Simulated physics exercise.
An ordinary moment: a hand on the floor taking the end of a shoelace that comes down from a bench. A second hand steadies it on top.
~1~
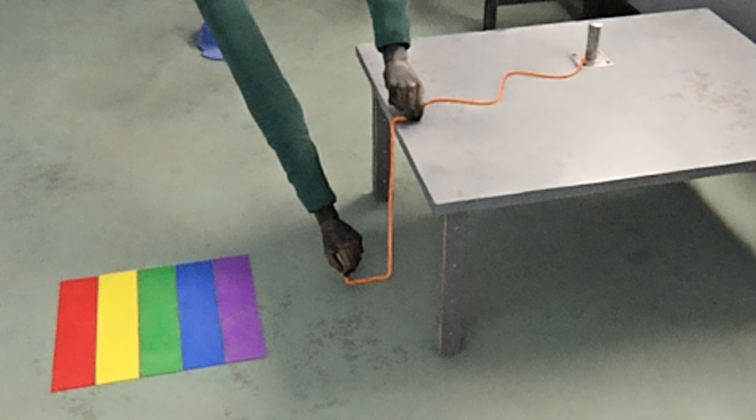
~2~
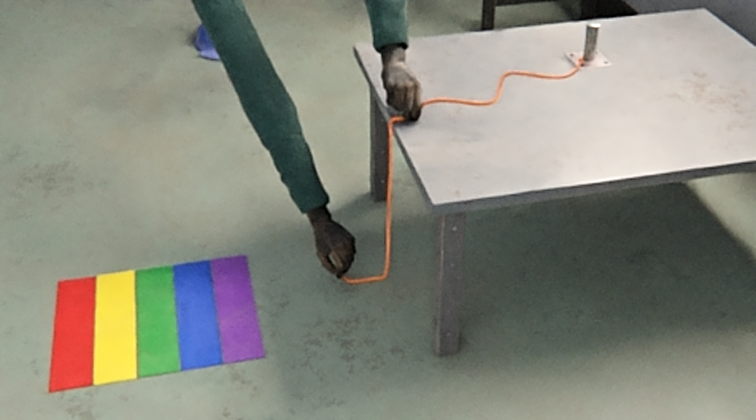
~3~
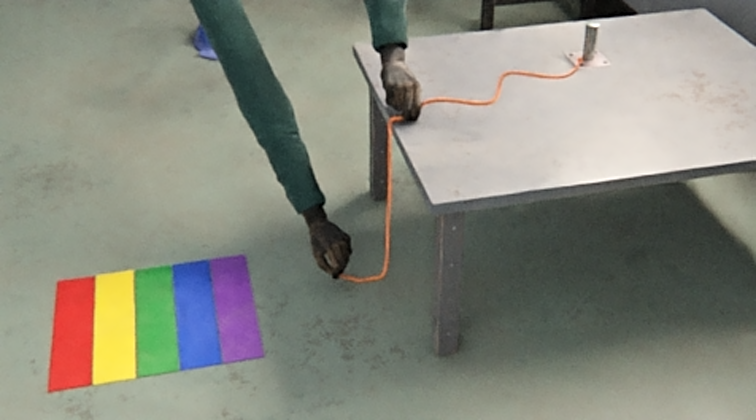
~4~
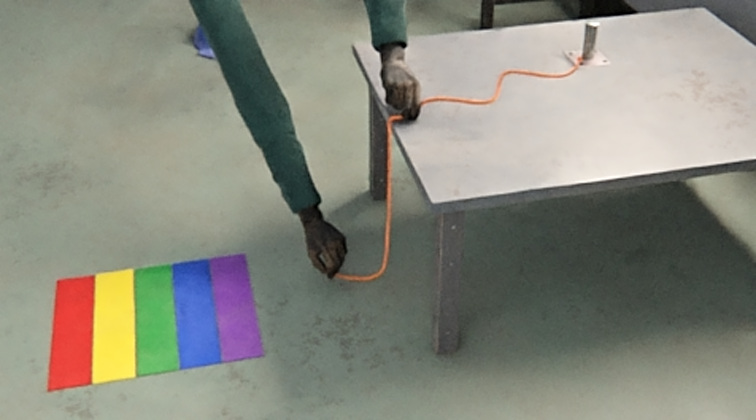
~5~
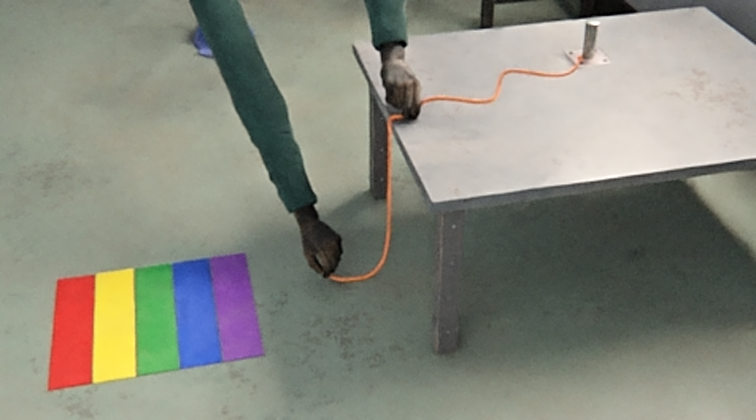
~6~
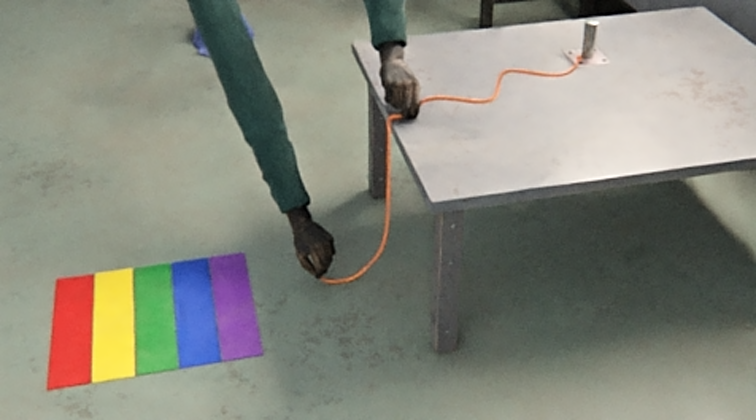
Hand near the floor slowly drawing the end of an orange shoelace slightly left while another hand stays at the table edge.
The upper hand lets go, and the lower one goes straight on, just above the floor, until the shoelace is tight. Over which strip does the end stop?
Over green.
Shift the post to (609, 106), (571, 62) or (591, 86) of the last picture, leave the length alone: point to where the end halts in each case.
Near (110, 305), (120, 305) and (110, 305).
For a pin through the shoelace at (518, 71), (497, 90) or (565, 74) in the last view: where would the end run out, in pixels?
The places are (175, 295), (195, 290) and (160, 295).
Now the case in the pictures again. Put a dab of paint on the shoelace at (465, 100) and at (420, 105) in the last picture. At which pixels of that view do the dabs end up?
The first at (419, 102), the second at (374, 124).
Soon after, end near (217, 288); over purple.
After that, end near (175, 295); over blue.
At the stop, end near (148, 299); over green. The end stops over the green strip.
